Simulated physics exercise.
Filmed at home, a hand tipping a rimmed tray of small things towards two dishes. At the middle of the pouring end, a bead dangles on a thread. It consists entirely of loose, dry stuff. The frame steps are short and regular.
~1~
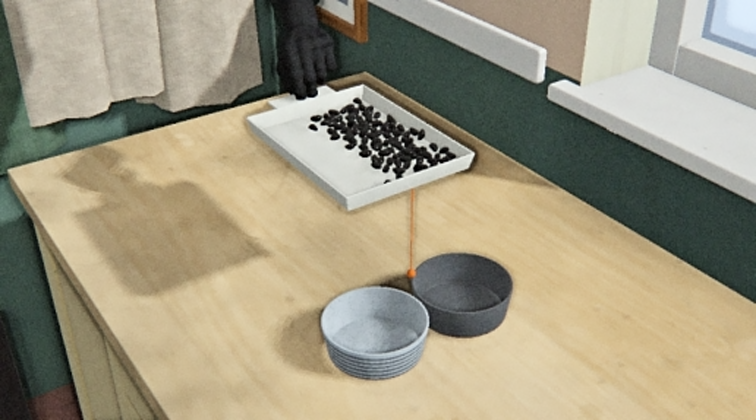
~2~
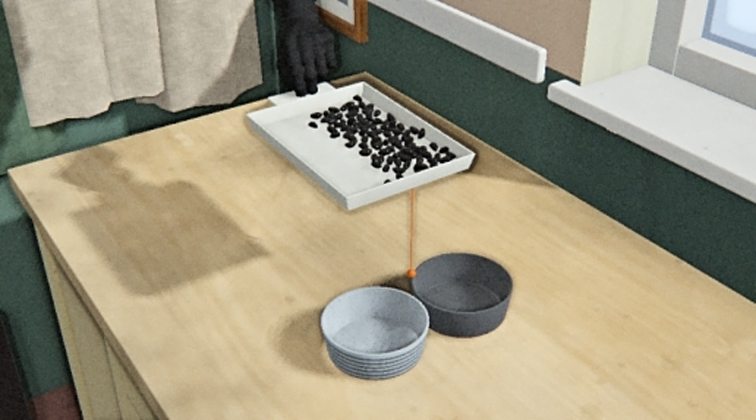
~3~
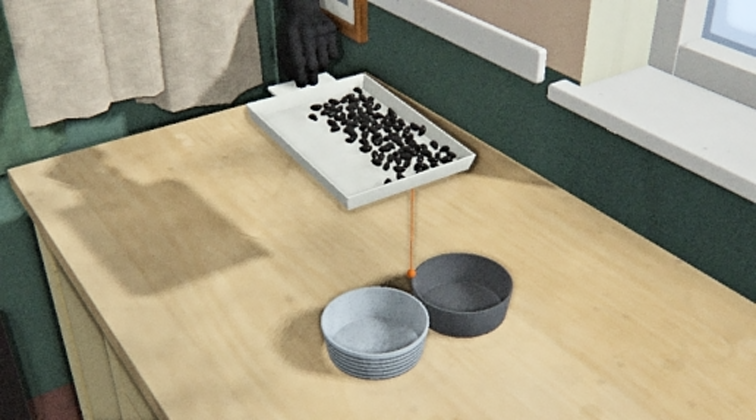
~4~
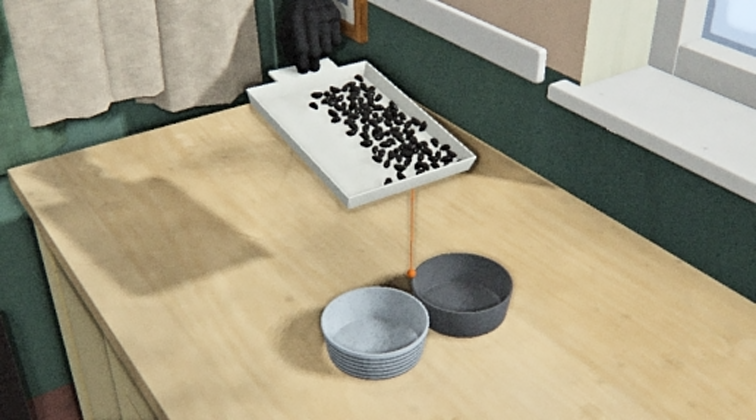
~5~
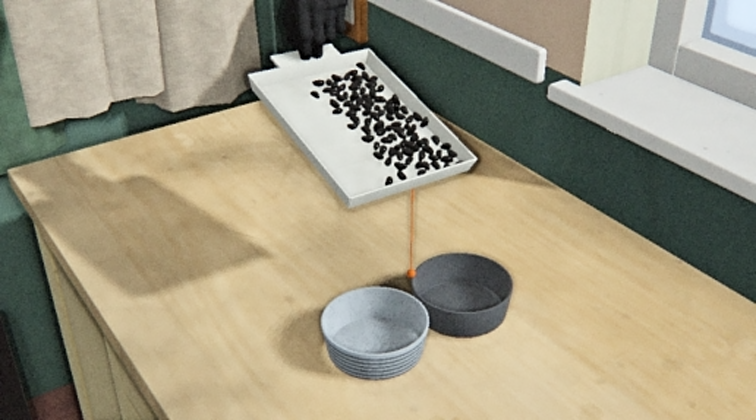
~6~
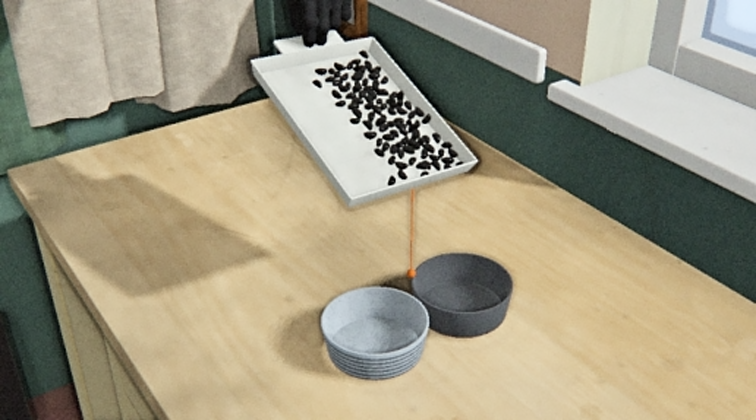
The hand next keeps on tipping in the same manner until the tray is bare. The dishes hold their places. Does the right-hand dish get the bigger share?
I'd say the right dish gets the lion's share of it.
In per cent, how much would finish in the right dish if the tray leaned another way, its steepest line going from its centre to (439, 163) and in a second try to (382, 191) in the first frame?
First case: 90 %; second case: 10 %.
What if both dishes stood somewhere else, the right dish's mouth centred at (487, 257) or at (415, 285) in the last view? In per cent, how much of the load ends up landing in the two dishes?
In order, about 50 and 30 in a hundred.
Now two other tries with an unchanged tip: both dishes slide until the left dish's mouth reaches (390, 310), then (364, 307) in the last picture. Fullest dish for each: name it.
The dish to the right; the dish to the right.
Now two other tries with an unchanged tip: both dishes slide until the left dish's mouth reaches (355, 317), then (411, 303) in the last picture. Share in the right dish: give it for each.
Roughly 50 per cent, and 30 per cent.
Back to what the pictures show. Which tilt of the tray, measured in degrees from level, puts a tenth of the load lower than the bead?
Roughly 110°.
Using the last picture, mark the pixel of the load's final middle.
Roughly at (459, 315), give or take.
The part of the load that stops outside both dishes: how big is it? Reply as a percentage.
Result: Near 20 % of the load.
Shortly afterwards, tray tipped steeply; the whole lot on the tray.
Next, tray tipped past a quarter turn; near two thirds on the tray; only a few in the left dish; only a few in the right dish; only a few outside both; near a quarter in the air.
Some moments later, tray tipped past a quarter turn; near a quarter in the left dish; near two thirds in the right dish; a little outside both.
In the end, tray tipped past a quarter turn; near a quarter in the left dish; near two thirds in the right dish; a little outside both.
